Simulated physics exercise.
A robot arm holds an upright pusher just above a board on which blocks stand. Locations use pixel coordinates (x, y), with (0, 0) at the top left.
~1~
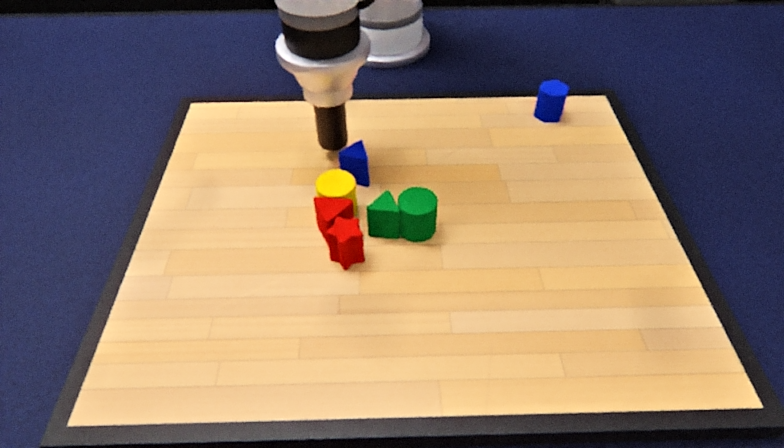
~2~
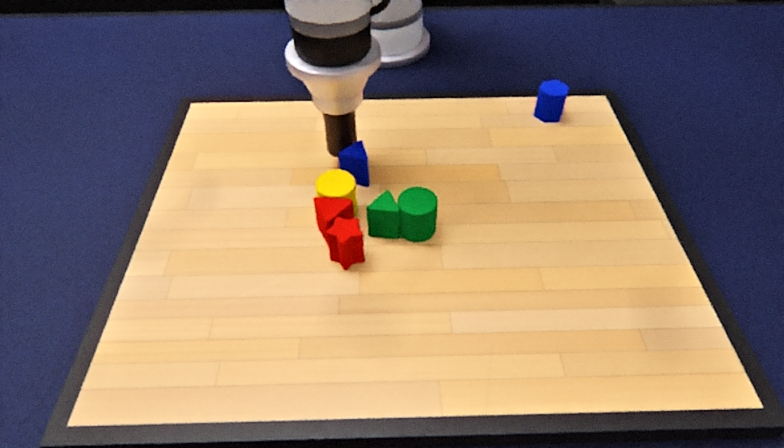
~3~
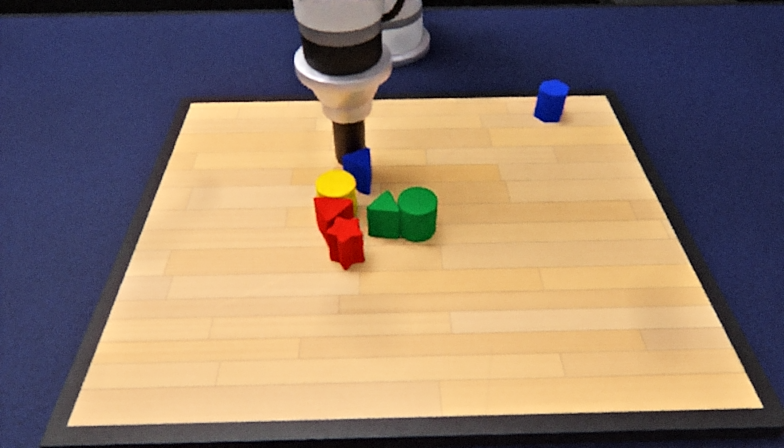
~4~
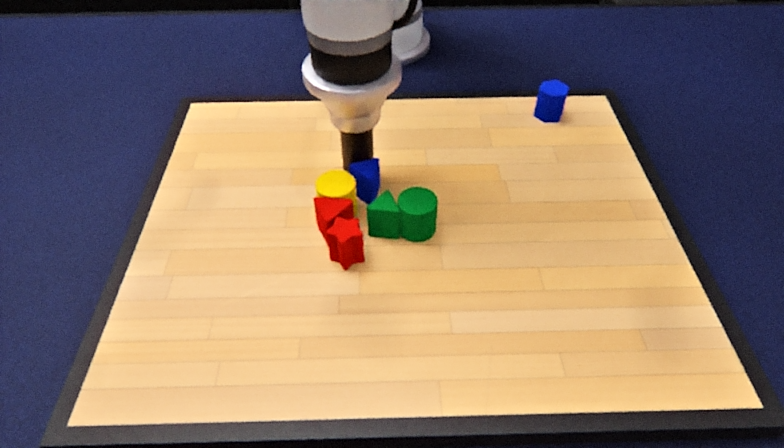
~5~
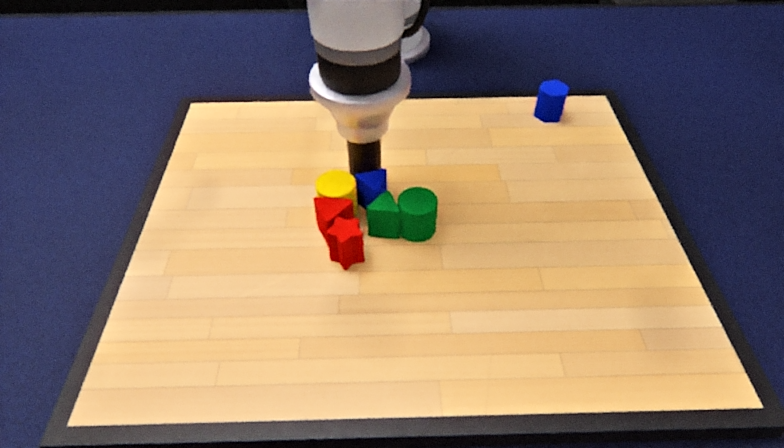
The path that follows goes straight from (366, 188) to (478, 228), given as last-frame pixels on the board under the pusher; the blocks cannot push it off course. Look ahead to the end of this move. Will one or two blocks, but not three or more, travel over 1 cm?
I'd say yes.
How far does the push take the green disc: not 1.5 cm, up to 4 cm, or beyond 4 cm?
Shift of 1.5 to 4 cm.
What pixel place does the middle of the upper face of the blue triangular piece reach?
My prediction: (385, 189).
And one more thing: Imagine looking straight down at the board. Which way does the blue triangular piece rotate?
The answer is clockwise.
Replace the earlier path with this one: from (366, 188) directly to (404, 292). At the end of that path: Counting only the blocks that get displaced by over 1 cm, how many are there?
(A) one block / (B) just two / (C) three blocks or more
Answer: B.
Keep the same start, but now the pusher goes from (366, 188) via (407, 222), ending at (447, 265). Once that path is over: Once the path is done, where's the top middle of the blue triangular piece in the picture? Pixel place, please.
Close to (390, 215).
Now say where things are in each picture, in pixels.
The first frame shows pusher tip (333, 143); block tops, yellow disc (335, 182); blue triangular piece (356, 150); green triangular piece (385, 202); green disc (418, 200).
The second frame shows pusher (343, 150); blocks unchanged.
The third frame shows pusher (351, 158); blue triangular piece (360, 157).
The fourth frame shows pusher (359, 167); blue triangular piece (366, 167).
The fifth frame shows pusher (366, 177); yellow disc (335, 182); blue triangular piece (373, 177); green triangular piece (385, 202); green disc (418, 200).
The first path, step by step. One third of the way, pusher (402, 190); blue triangular piece (385, 189), turned 45° clockwise; green triangular piece (387, 206), turned 15° clockwise.
Two thirds of the way, pusher (441, 204); blue triangular piece (385, 189), turned 45° clockwise; green triangular piece (387, 206), turned 15° clockwise; green disc (430, 212).
At the end, pusher (479, 217); yellow disc in place; blue triangular piece (385, 189), turned 45° clockwise; green triangular piece (387, 206), turned 15° clockwise; green disc (431, 212).
